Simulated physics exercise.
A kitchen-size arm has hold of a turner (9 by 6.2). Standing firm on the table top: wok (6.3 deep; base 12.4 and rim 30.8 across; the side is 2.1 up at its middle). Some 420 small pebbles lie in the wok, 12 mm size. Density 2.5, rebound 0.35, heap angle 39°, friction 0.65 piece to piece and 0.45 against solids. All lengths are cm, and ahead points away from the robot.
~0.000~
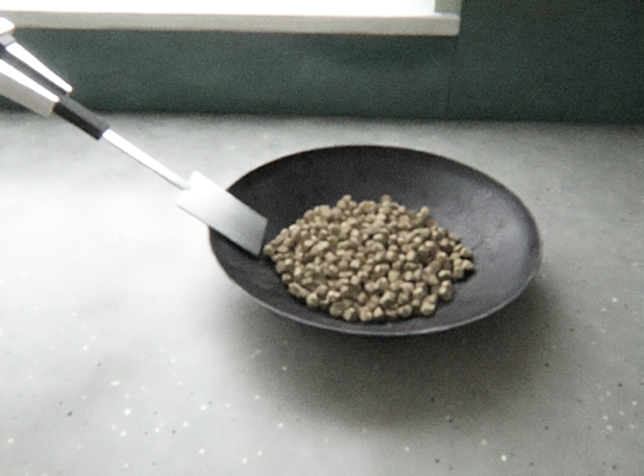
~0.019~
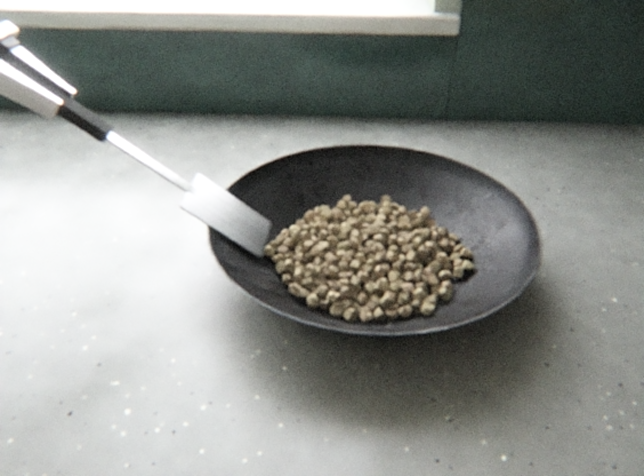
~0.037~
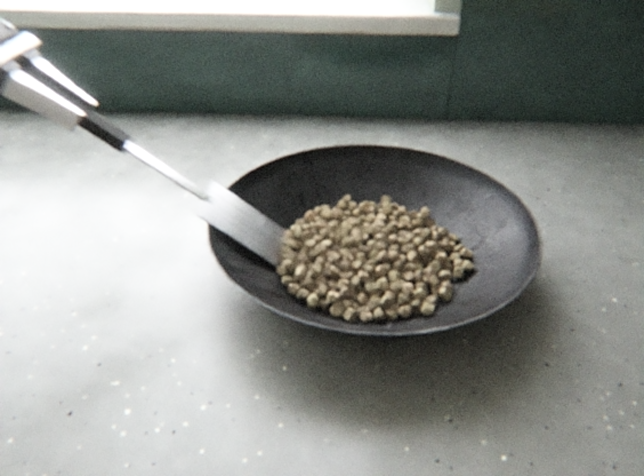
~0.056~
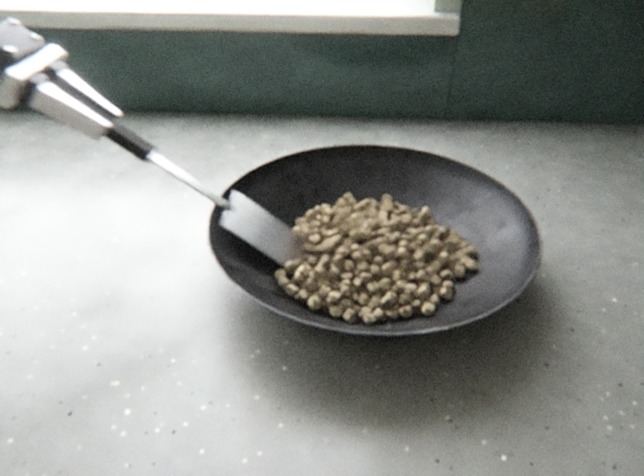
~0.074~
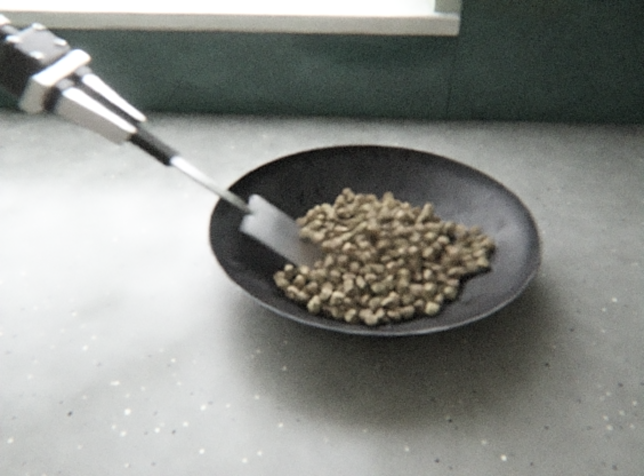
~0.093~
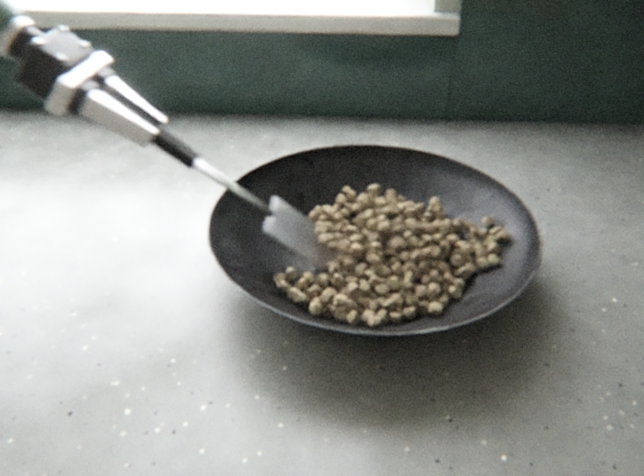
On a speckled grey counter, a robotic arm holds a turner at the left edge of a dark wok containing a mound of small tan pebbles. The blade slides down and right into the pile, pushing pebbles rightward, and the mound spreads wider toward the wok's right side.
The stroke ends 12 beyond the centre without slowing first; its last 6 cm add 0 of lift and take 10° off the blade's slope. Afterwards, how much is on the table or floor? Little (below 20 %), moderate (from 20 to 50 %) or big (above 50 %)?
On the table or floor the share is moderate, from 20 to 50 %.
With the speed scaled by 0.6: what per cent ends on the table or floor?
Some 20 per cent.
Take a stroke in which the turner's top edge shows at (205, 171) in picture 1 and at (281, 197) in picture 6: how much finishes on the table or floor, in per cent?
Some 30 per cent.
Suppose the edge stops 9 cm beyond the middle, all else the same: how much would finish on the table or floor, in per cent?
It would be near 15 per cent.
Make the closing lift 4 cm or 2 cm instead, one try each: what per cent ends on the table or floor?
About 30 and 30 per cent.
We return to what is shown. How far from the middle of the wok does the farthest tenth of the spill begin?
Roughly 35 cm.
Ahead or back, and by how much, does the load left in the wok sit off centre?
About 3.0 cm ahead.
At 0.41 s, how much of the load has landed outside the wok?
Some 15 per cent.
After 0.14 s, sloping 39°, highest piece 8 above the table; 419 in the wok.
After 0.18 s, sloping 37°, highest piece 7 above the table; 419 in the wok.
After 0.41 s, sloping 29°, highest piece 7 above the table; 292 in the wok, 70 on the table or floor, 57 on the blade or in flight.
After 1.46 s, sloping 29°, highest piece 6 above the table; 292 in the wok, 127 on the table or floor.
In the end, 292 in the wok, 127 on the table or floor. That is 30 % on the table or floor.
